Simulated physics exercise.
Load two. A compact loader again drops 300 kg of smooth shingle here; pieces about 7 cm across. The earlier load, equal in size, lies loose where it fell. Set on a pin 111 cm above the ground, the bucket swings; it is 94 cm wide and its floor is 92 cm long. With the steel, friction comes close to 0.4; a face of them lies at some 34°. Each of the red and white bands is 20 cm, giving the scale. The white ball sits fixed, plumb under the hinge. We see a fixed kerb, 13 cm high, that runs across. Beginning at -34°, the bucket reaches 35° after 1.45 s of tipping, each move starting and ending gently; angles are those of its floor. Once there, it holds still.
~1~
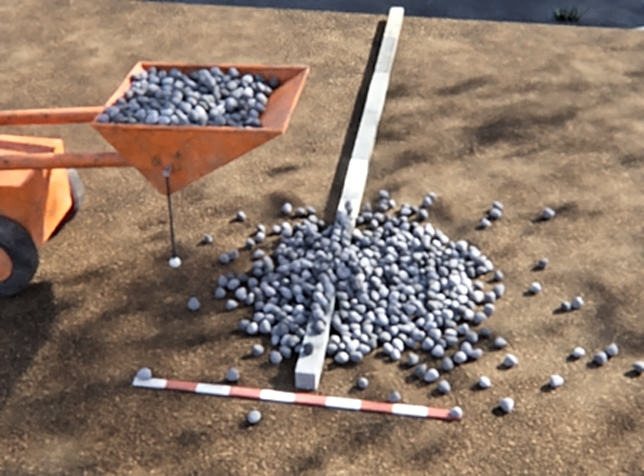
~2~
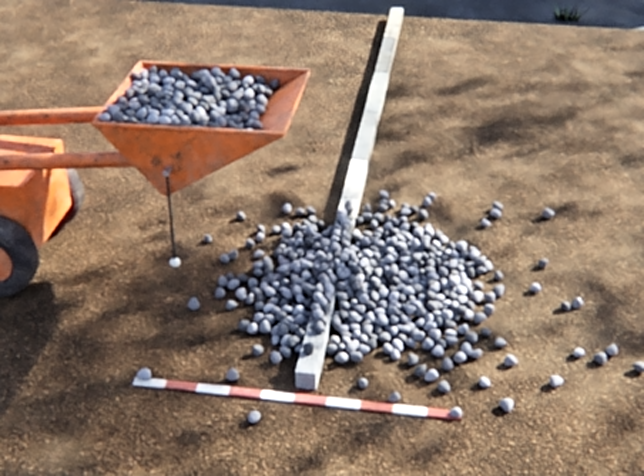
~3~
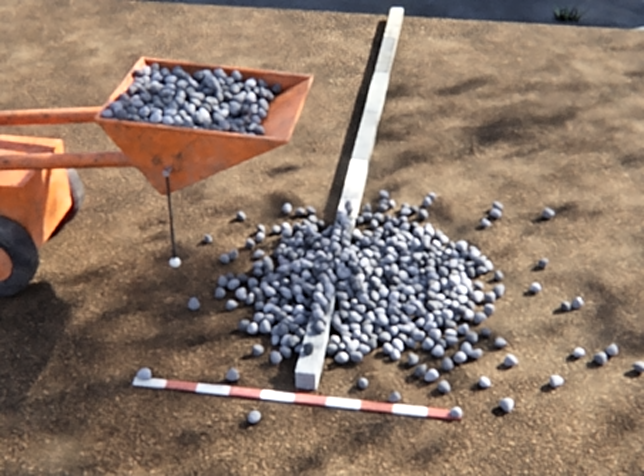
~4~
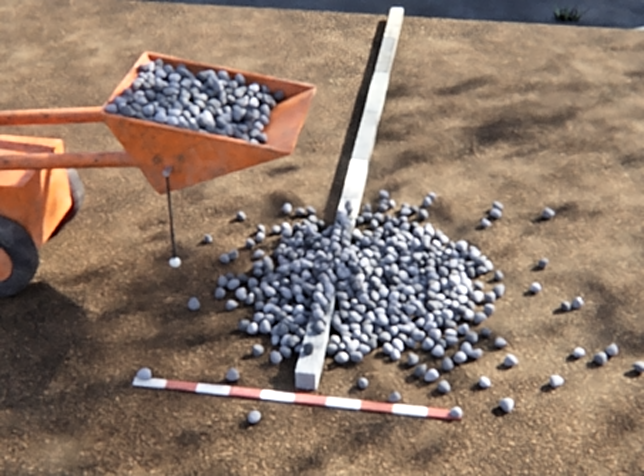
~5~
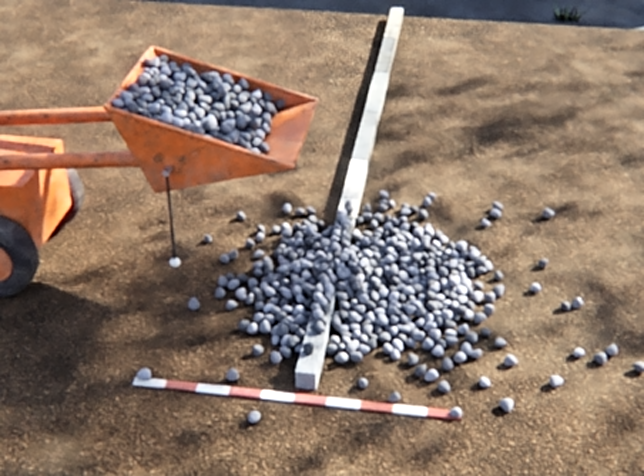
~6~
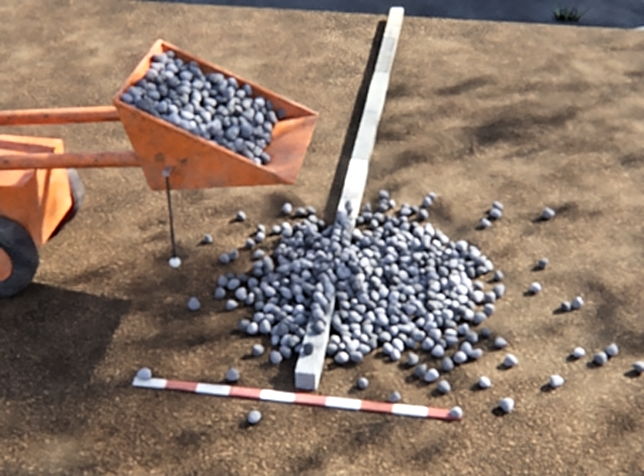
Orange loader bucket full of smooth grey stones tilting gradually down to the right beside a loose stone pile straddling a kerb.
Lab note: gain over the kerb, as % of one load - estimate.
Gain: About 47 %.
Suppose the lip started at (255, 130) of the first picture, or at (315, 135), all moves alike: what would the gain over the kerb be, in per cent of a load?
First place: Roughly 25 %; second place: Roughly 85 %.
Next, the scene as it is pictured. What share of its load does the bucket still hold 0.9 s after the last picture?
50 %.
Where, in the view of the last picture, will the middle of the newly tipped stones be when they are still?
Roughly at (330, 266) in the last picture.
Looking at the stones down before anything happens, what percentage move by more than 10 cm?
About 10 per cent.
Then, 0.5 s after the last picture the floor is at 24°; in per cent of one load, 99 in the bucket, 37 on this side of the kerb, 64 over the kerb; the foremost stones are at (583, 325).
Then, 0.9 s after the last picture the floor is at 35°; in per cent of one load, 48 in the bucket, 83 on this side of the kerb, 69 over the kerb; the foremost stones are at (583, 325).
Then, 1.3 s after the last picture the floor is at 35°; in per cent of one load, 10 in the bucket, 95 on this side of the kerb, 94 over the kerb; the foremost stones are at (583, 325).
Then, 3.8 s after the last picture the floor is at 35°; in per cent of one load, 0 in the bucket, 89 on this side of the kerb, 111 over the kerb; the foremost stones are at (583, 325). Net gain over the kerb, 47.
